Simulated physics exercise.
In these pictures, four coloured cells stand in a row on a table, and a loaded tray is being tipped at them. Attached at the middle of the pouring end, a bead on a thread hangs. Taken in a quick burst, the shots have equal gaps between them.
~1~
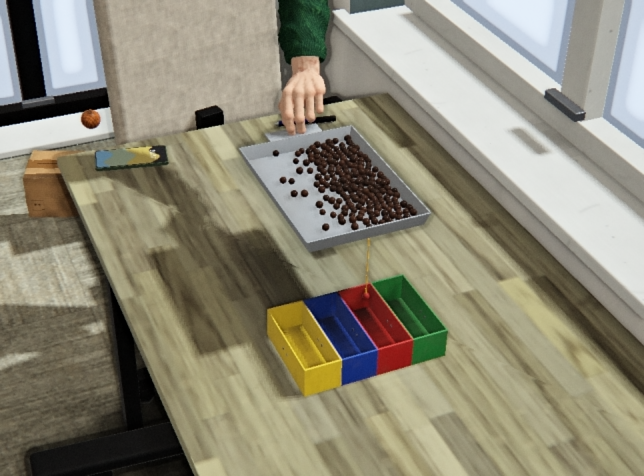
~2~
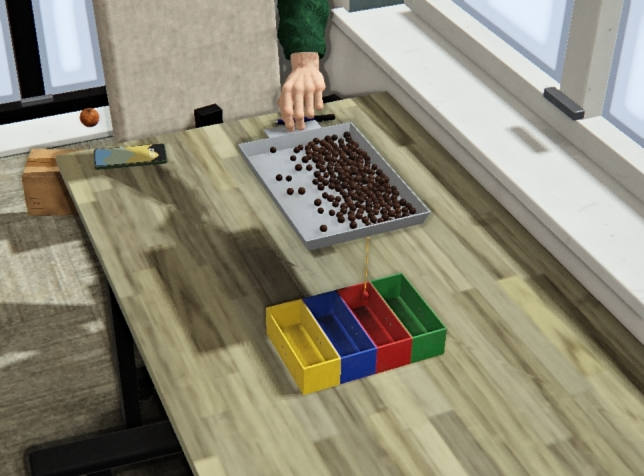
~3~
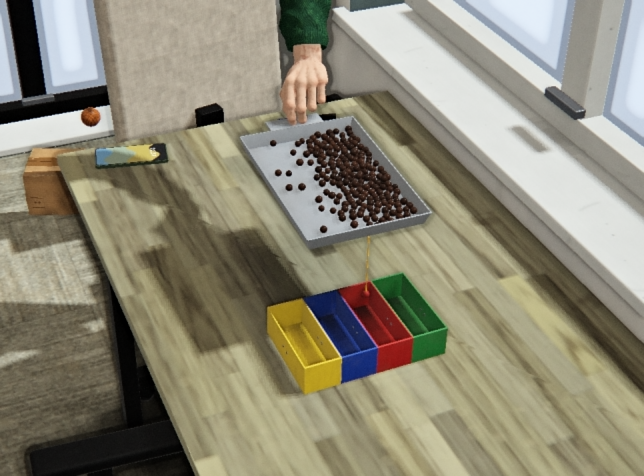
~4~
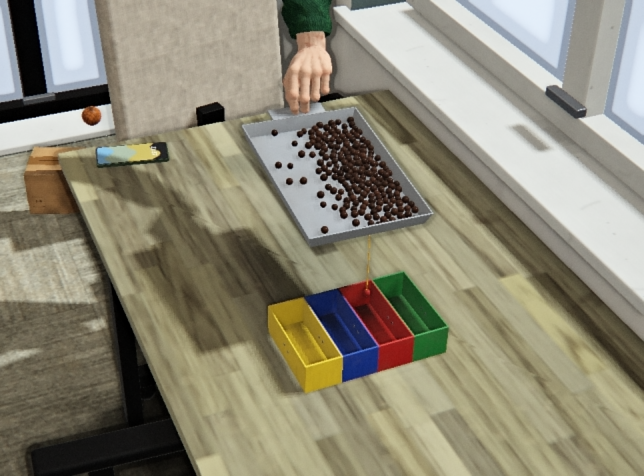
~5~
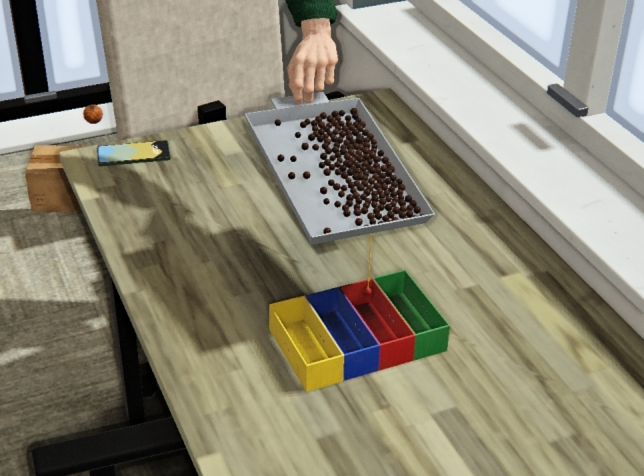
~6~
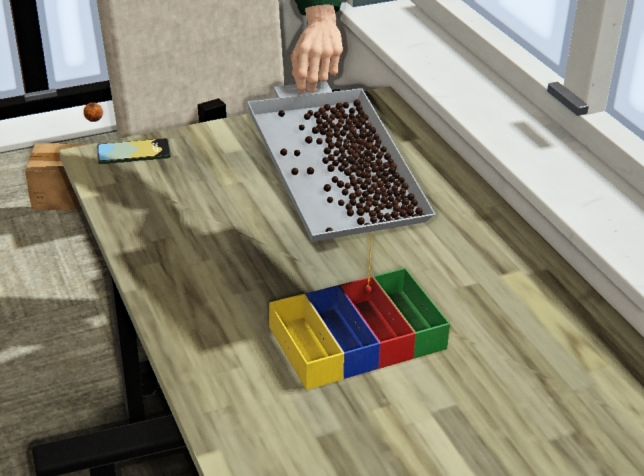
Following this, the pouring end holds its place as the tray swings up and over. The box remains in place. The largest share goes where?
To the green cell.
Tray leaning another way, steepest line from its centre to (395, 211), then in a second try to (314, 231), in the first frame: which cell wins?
Try A: The green cell / try B: That yellow cell.
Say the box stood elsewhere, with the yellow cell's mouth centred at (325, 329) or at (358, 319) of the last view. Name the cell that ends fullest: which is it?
Try 1 - that green cell; try 2 - the red one.
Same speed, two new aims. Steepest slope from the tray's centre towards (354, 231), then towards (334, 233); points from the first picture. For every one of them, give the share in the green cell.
Case one near 20 %; case two near 0 %.
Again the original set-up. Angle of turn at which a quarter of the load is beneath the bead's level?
Roughly 75 degrees at that moment.
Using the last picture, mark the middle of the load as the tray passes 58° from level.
Look about (398, 209) in the last picture.
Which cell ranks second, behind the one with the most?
The red one.
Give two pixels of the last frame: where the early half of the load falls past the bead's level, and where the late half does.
Starting near (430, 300), moving on to near (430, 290).
Shortly afterwards, tray tipped steeply; the bulk on the tray; only a few in the green cell; a little falling or outside the box.
Next, tray tipped right over; a little on the tray; near a quarter in the green cell; a little in the red cell; only a few in the yellow cell; only a few in the blue cell; near half falling or outside the box.
Some moments later, tray tipped past a quarter turn; near a third in the green cell; a little in the red cell; only a few in the yellow cell; only a few in the blue cell; near half falling or outside the box.
In the end, tray tipped past a quarter turn; near a third in the green cell; a little in the red cell; only a few in the yellow cell; only a few in the blue cell; near half outside the box.
